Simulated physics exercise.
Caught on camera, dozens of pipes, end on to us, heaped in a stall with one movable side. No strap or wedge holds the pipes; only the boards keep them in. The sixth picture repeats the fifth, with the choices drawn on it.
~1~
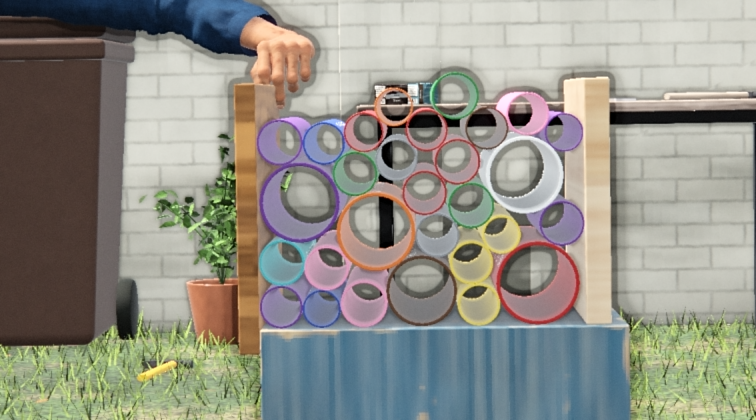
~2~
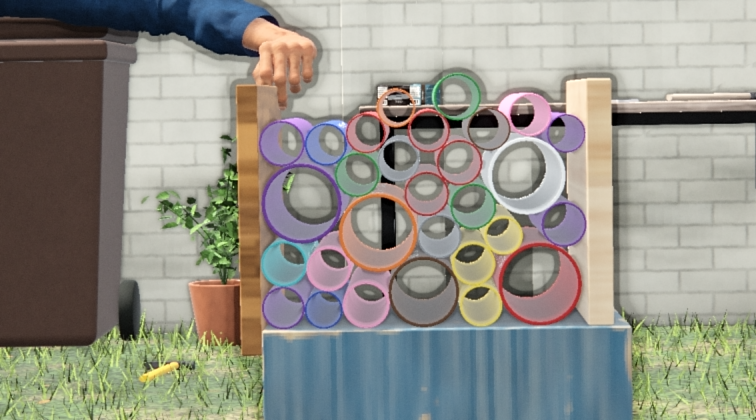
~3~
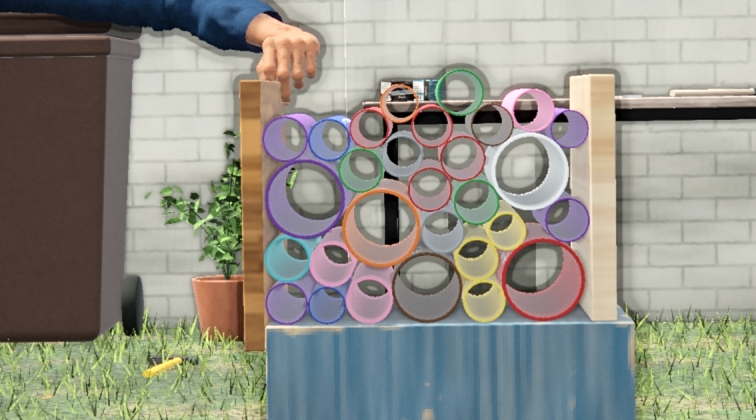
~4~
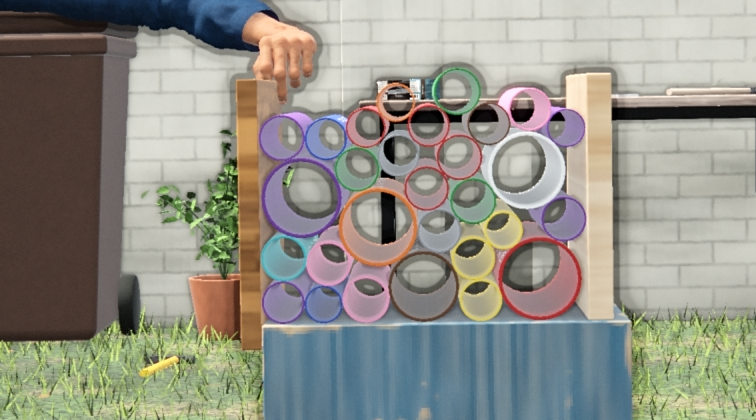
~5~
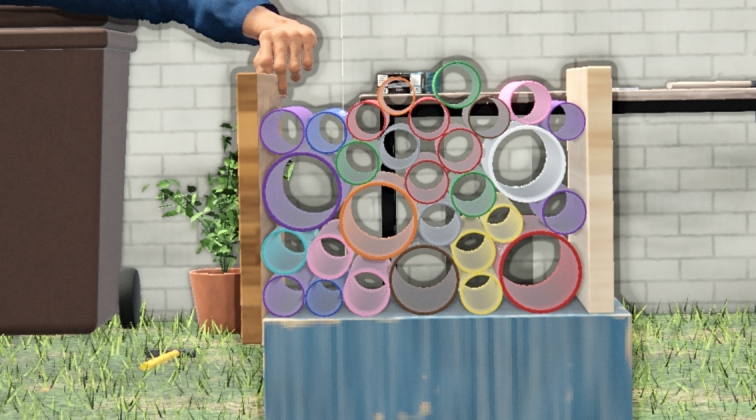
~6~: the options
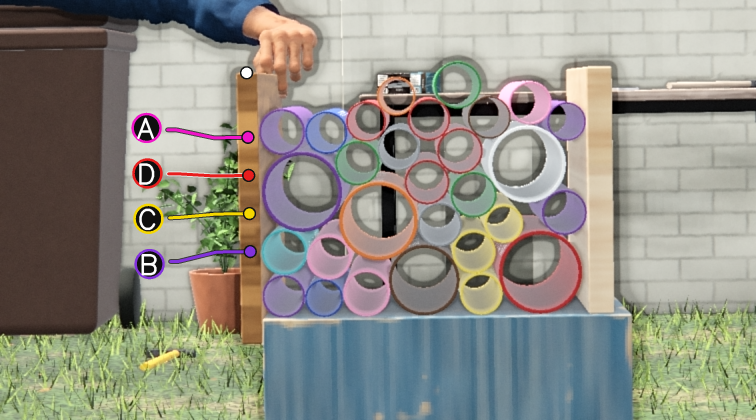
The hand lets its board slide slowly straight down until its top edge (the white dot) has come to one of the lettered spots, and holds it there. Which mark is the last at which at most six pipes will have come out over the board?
No lower than B.
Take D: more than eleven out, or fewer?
At D, fewer than eleven.
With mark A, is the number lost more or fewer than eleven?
It loses fewer than eleven.
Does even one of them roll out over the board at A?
No, at A.
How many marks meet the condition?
Four of them.
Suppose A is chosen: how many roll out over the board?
The count is none.
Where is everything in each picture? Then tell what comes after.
The first picture shows side board (261, 210); a purple pipe (282, 307); a red pipe (538, 282).
The second picture shows a red pipe (540, 284); a yellow pipe (503, 235).
The third picture shows a white pipe (530, 172); a purple pipe (570, 129).
The fourth picture shows a red pipe (366, 128); side board (263, 205).
The fifth picture shows a purple pipe (284, 297); a red pipe (541, 272); a yellow pipe (504, 224).
On the marked copy, A at (248, 137); B at (250, 252); C at (250, 213); D at (249, 175); the white dot at (247, 73).
Taking B. A third of the way, top of the board (259, 151).
Two thirds of the way, top of the board (261, 240).
When it is over, top of the board (261, 251), one out over the board.
As for the rest, A none out over the board; C one out over the board; D one out over the board.
